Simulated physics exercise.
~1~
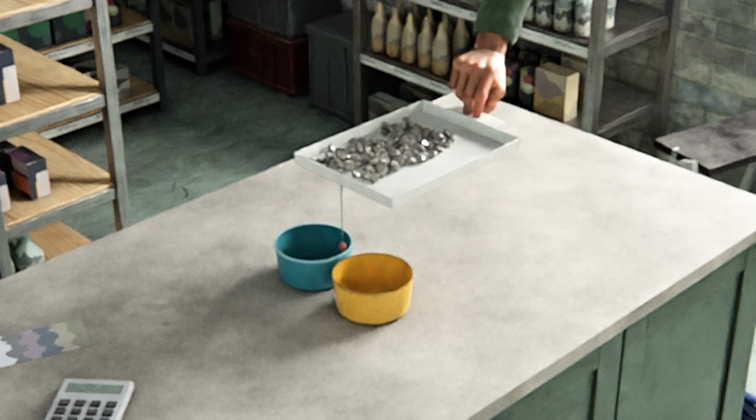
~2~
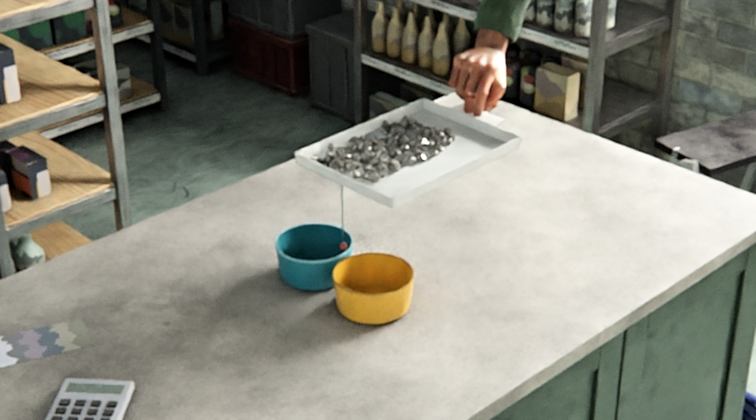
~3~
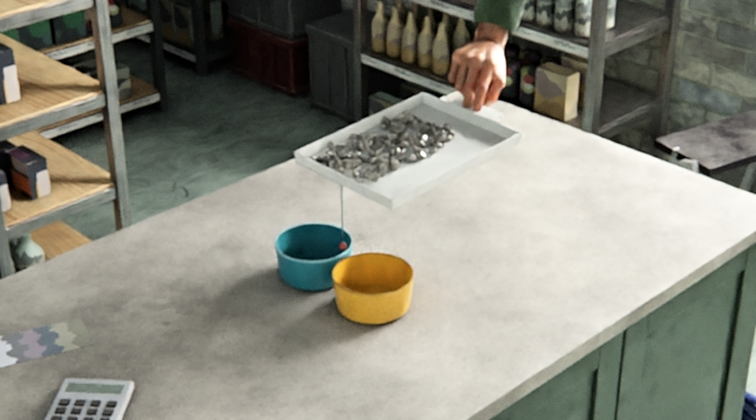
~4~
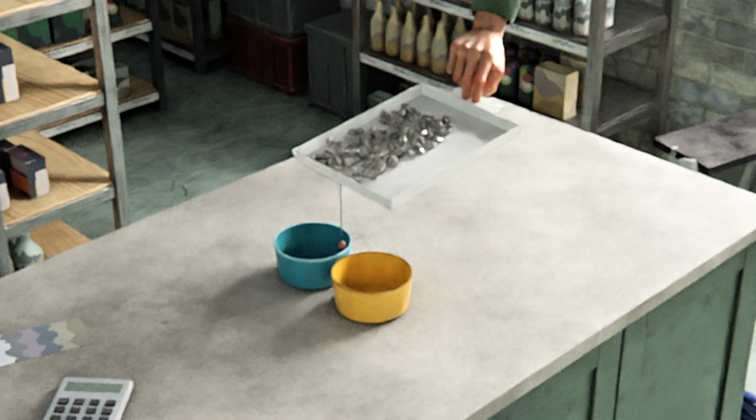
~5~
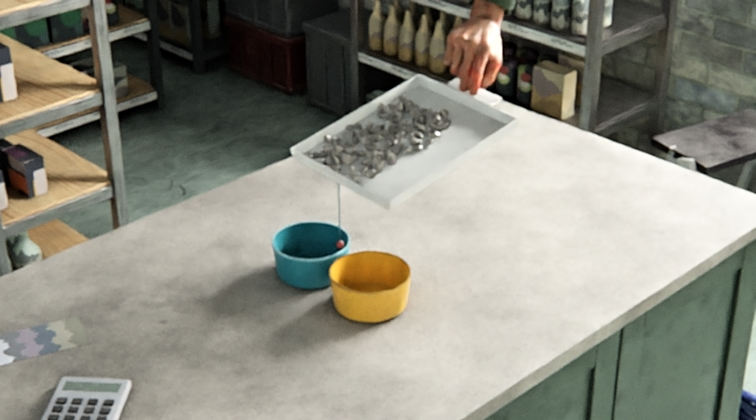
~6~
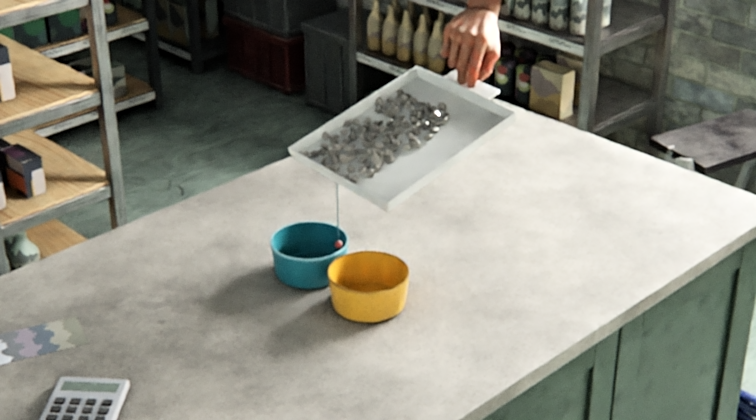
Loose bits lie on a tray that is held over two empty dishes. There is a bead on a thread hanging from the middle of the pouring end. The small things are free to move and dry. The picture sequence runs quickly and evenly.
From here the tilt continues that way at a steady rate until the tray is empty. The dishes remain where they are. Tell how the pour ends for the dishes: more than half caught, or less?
Well, most of the load lands in the dishes, as it turns out.
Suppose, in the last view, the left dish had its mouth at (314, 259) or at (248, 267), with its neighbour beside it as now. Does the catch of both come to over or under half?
Result, first setup: The bulk; second setup: The minor share.
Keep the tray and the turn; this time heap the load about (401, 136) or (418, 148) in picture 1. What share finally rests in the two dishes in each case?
Estimate: 70 % first, 80 % second.
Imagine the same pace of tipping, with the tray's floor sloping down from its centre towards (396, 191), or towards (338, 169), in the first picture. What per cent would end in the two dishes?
I'd put it at some 90 % and then some 80 %.
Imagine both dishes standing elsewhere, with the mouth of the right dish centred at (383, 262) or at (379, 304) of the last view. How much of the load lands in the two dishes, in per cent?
Respectively 30 percent and 60 percent.
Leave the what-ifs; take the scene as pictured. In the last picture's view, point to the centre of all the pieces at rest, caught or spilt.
Around (363, 303).
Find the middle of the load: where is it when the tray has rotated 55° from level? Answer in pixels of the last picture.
The load is centred around (363, 163).
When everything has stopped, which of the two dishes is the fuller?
Observation: The greater share ends in the dish at the right.
Shortly afterwards, tray tipped steeply; the whole lot on the tray.
Next, tray tipped right over; near a third on the tray; near a third in the right dish; a little outside both; a little in the air.
Some moments later, tray tipped past a quarter turn; the bulk in the right dish; near a quarter outside both.
In the end, tray tipped past a quarter turn; the bulk in the right dish; none at all in the left dish; near a quarter outside both.
